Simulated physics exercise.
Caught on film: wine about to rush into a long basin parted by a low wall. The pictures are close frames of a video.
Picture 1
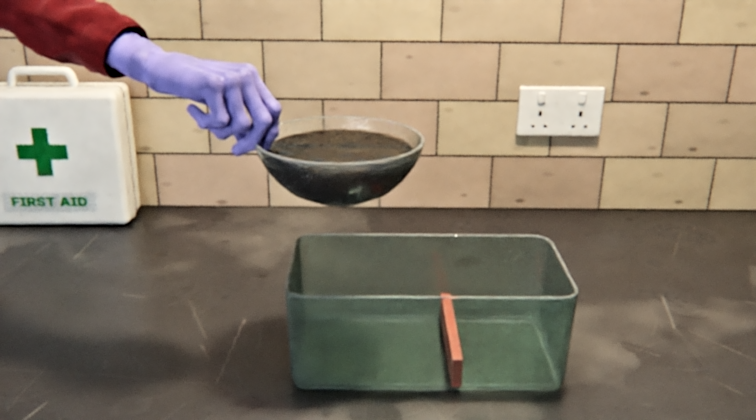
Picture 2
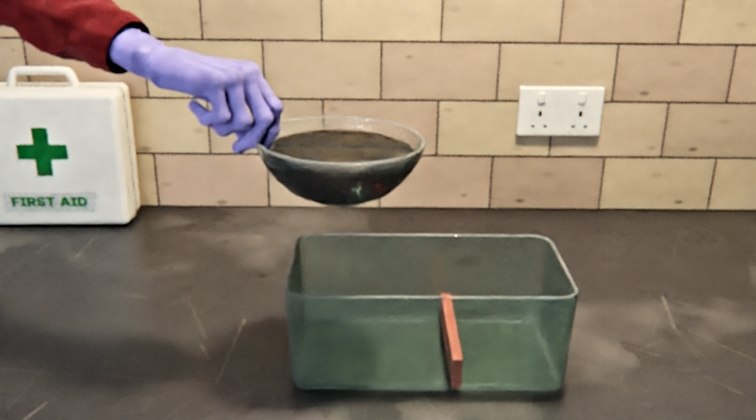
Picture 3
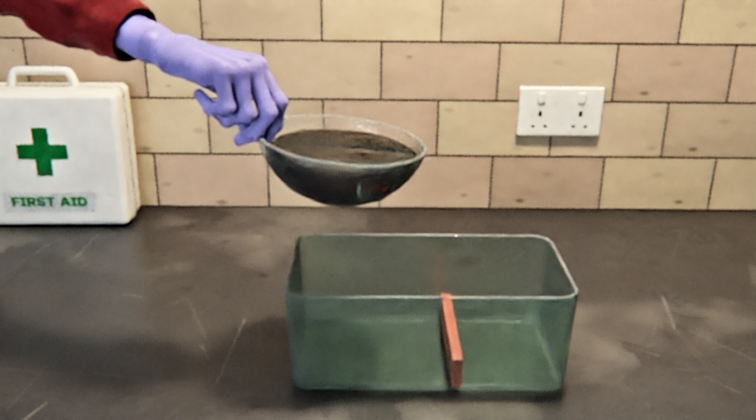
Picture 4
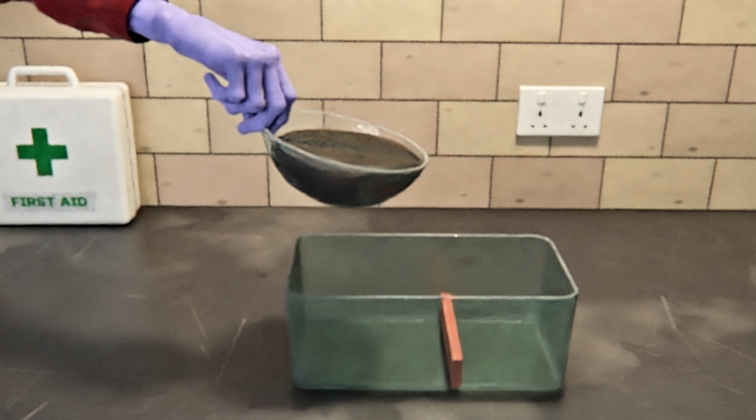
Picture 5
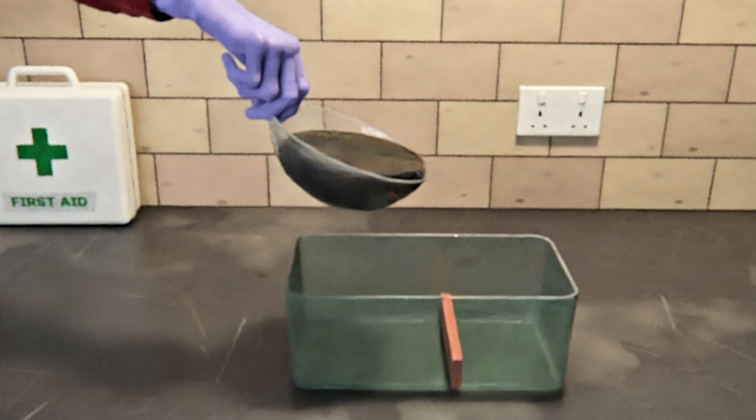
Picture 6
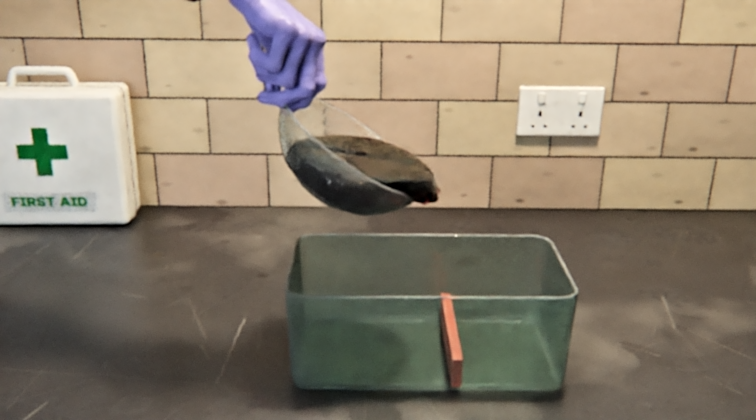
Glass bowl of dark wine tilting steadily rightward in a purple-gloved hand, liquid starting over its lip above a divided basin.
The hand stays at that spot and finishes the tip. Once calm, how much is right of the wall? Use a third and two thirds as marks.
It comes to from a third to two thirds.
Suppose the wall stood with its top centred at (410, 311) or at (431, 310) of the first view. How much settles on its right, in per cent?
Near 85 % and 65 %.
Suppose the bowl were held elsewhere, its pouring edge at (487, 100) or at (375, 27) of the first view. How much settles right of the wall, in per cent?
In turn 65 and 25 in a hundred.
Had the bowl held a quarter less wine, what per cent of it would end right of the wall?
Roughly 45 in a hundred.
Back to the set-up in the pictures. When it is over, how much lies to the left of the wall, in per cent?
Some 55 per cent.
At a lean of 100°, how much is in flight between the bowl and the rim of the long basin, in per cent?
Close to 5 per cent.
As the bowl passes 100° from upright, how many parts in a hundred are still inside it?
It comes to 0 per cent or so.
A moment on, the bowl is tipped right over and 1 per cent is still to pour, 37 is left of the wall and 56 right of it.
Next, the bowl is tipped right over and 0 per cent is still to pour, 45 is left of the wall and 44 right of it.
Then the bowl is tipped right over and 0 per cent is still to pour, 52 is left of the wall and 45 right of it.
Later the bowl is tipped right over and 0 per cent is still to pour, 53 is left of the wall and 44 right of it.
In the end 53 per cent lies left of the wall, 44 right of it and 3 outside.
